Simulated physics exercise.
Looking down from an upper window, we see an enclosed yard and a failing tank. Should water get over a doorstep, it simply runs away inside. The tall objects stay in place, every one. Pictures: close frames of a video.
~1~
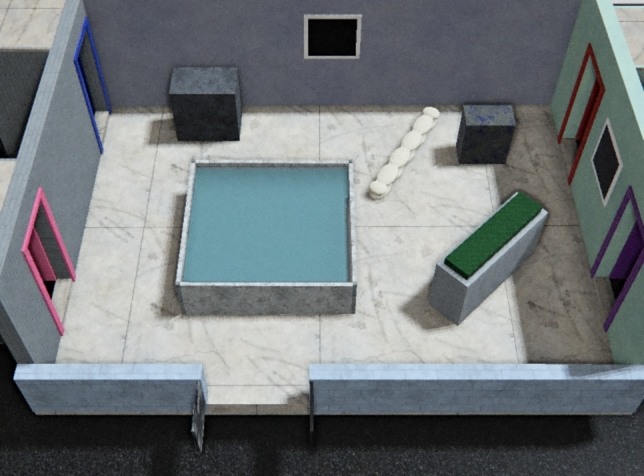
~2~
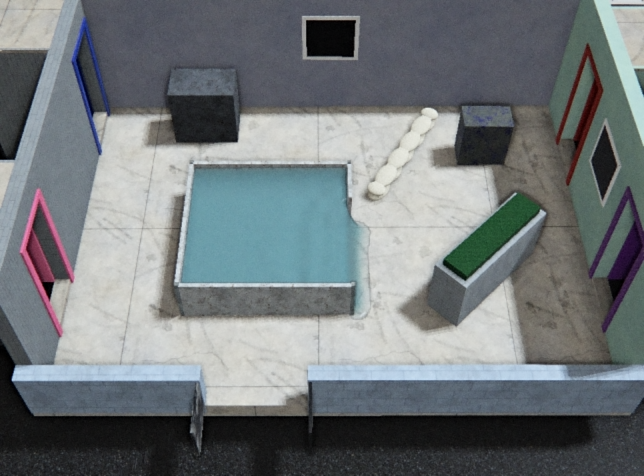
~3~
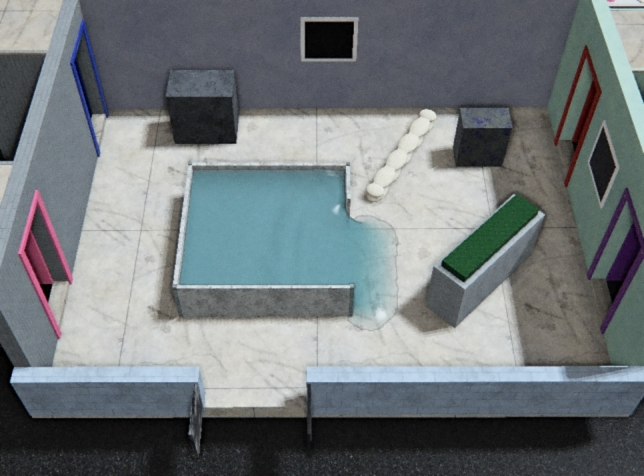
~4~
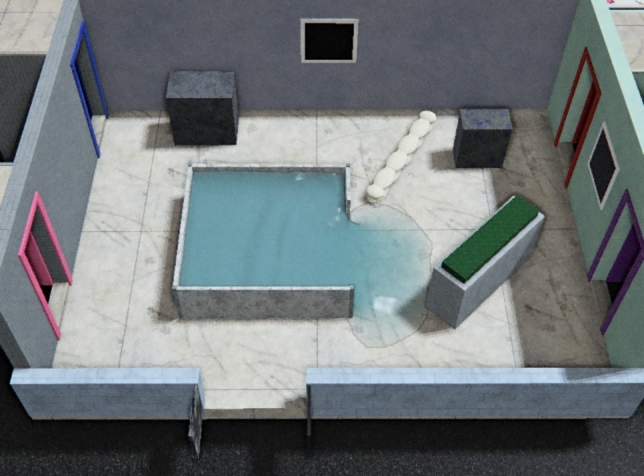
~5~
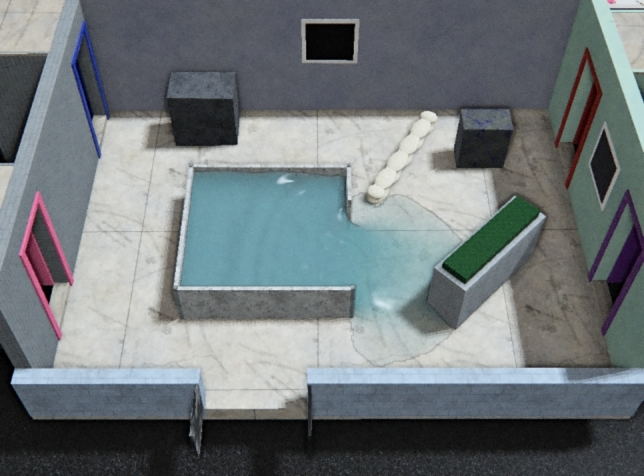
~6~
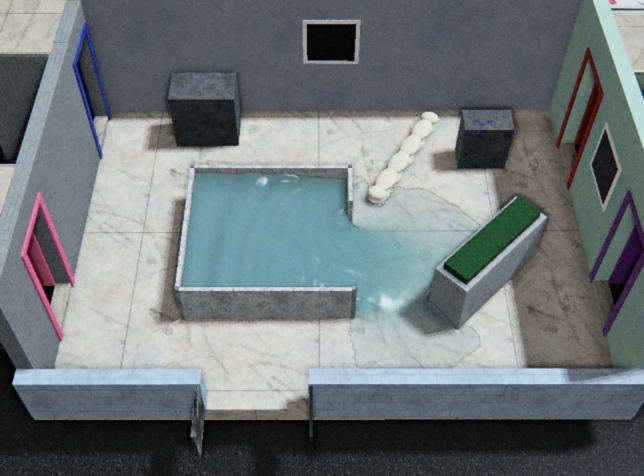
A walled yard with a pale marble floor is seen from high above, its doorframes pink and blue on the left, red and purple on the right. A grey-walled tank of blue-green water stands near the centre, with dark blocks behind, a row of cream rounded shapes, and a green-topped planter to its right. Water pours through a gap in the tank's right side and spreads across the floor, reaching around the planter.
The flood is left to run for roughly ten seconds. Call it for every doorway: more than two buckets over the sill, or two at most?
My call: The purple door more than two; the red door more than two; the pink door two at most; the blue door two at most.
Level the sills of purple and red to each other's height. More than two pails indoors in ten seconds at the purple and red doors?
The purple one holds; the red one takes more.
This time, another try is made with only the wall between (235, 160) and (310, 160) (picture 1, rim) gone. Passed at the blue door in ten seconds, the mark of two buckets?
Check on blue - it gets too much.
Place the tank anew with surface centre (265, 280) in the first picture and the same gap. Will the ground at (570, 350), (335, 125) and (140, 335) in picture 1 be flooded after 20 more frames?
Points in turn: Inundated; not reached; not reached.
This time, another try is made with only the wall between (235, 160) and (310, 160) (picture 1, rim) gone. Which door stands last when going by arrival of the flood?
I'd pick the purple one.
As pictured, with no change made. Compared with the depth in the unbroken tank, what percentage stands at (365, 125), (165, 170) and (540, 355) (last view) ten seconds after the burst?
About 4, 4 and 10 percent, in that order.
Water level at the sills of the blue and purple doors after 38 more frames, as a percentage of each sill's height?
0 and 220 %, in that order.
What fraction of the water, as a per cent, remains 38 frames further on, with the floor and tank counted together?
Near 94 in a hundred.
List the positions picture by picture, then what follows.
The first picture shows the open tank at (270, 222) is whole and still.
In the second picture, the front is at (359, 224), out from the gap at (349, 260).
In the third picture, water pours out at (347, 262) and has run to (373, 325).
In the fourth picture, the front is at (409, 222), out from the gap at (347, 264).
In the fifth picture, water pours out at (348, 265) and has run to a hidden place.
In the sixth picture, the front is at a hidden place, out from the gap at (349, 265).
A moment on, water covers 25 % of the floor; the purple door not reached, the red door not reached, the pink door not reached, the blue door not reached.
Next, water covers 30 % of the floor; the purple door not reached, the red door under two buckets in, the pink door not reached, the blue door not reached.
Then, water covers 50 % of the floor; the purple door under two buckets in, the red door far over two buckets in, the pink door not reached, the blue door not reached.
Later, water covers 75 % of the floor; the purple door over two buckets in, the red door far over two buckets in, the pink door wet at the sill, nothing in, the blue door not reached.
In the end, water covers 90 % of the floor; the purple door far over two buckets in, the red door far over two buckets in, the pink door wet at the sill, nothing in, the blue door wet at the sill, nothing in.
